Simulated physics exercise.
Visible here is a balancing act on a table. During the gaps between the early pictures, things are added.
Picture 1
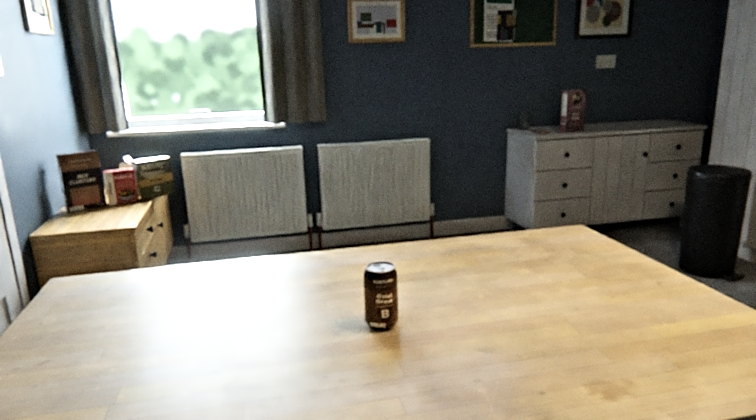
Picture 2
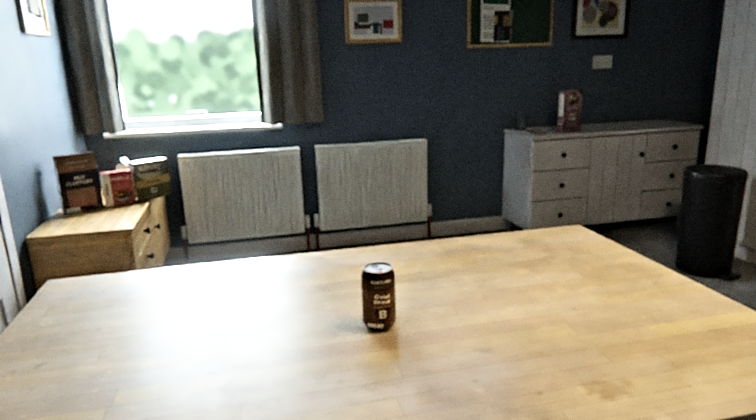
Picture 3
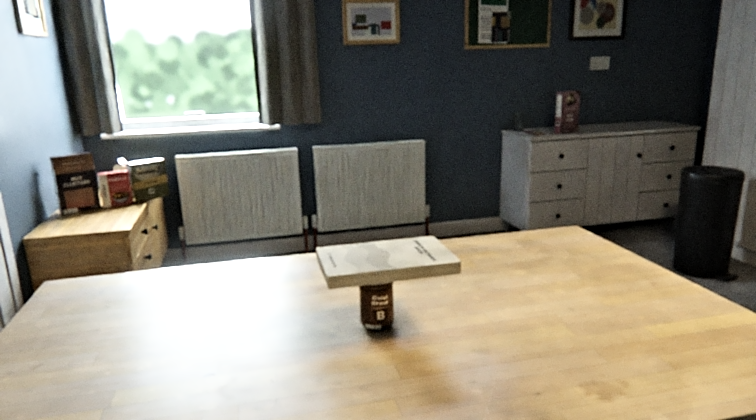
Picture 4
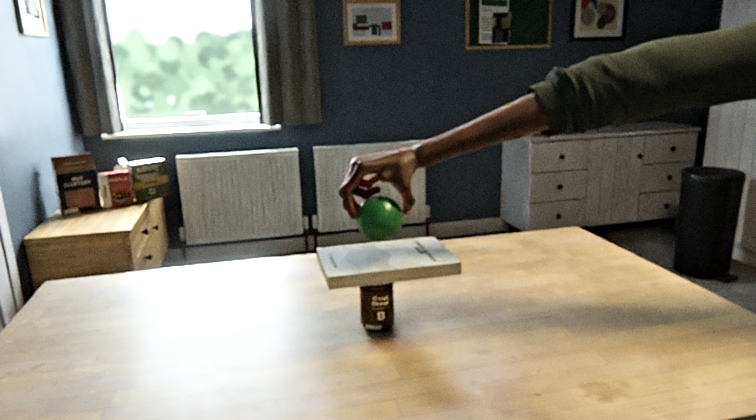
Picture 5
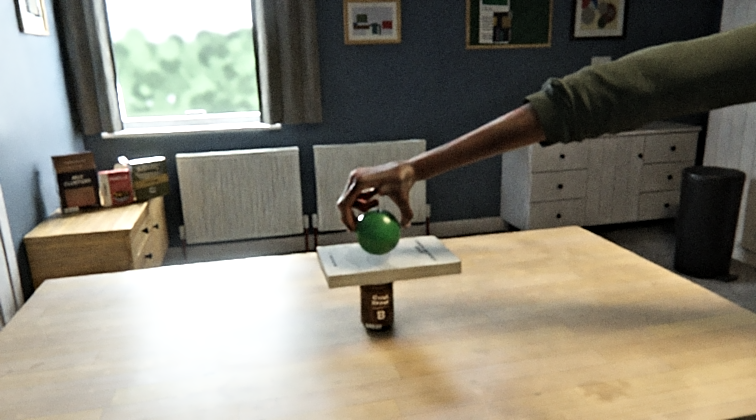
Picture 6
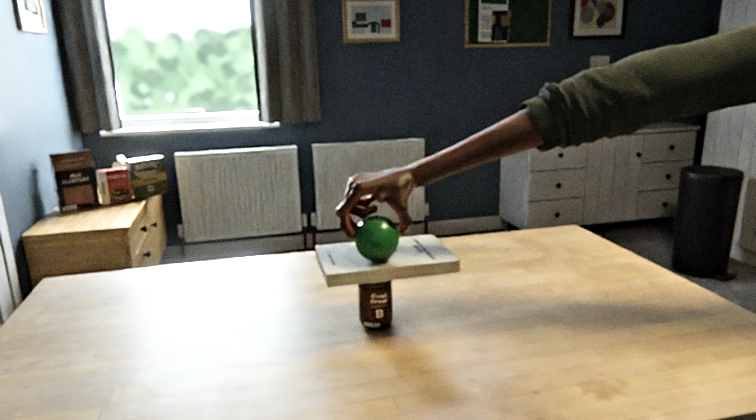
A dark-skinned hand in an olive-green sleeve reaches in from the right over a pale wooden table, seen from a fixed view slightly above it in a blue-walled room. A brown can stands near the middle, with a white book laid flat across its top, before a bright window and pale drawers. The hand lowers a green apple onto the book and keeps holding it.
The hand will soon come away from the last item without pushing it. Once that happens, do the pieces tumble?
No.
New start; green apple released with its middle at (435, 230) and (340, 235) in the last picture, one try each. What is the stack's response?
Trial 1: Falls over. Trial 2: Stable.
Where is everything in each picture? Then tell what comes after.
In the first picture, the last thing is not in view yet; brown can (381, 296).
In the second picture, the last thing is not in view yet; brown can (379, 296).
In the third picture, the last thing is not in view yet; brown can (377, 297).
The fourth picture shows coming down; green apple (380, 218); brown can (377, 298).
The fifth picture shows coming down; green apple (378, 232); brown can (377, 297).
The sixth picture shows set down, still held; green apple (377, 238); brown can (375, 296).
Then, 0.20 s on from there, no change.
Then, 0.50 s on from there, green apple resting near (377, 238).
In the end, all 3 unmoved. At the end, from the last picture's camera, green apple near (377, 238). The stack holds.
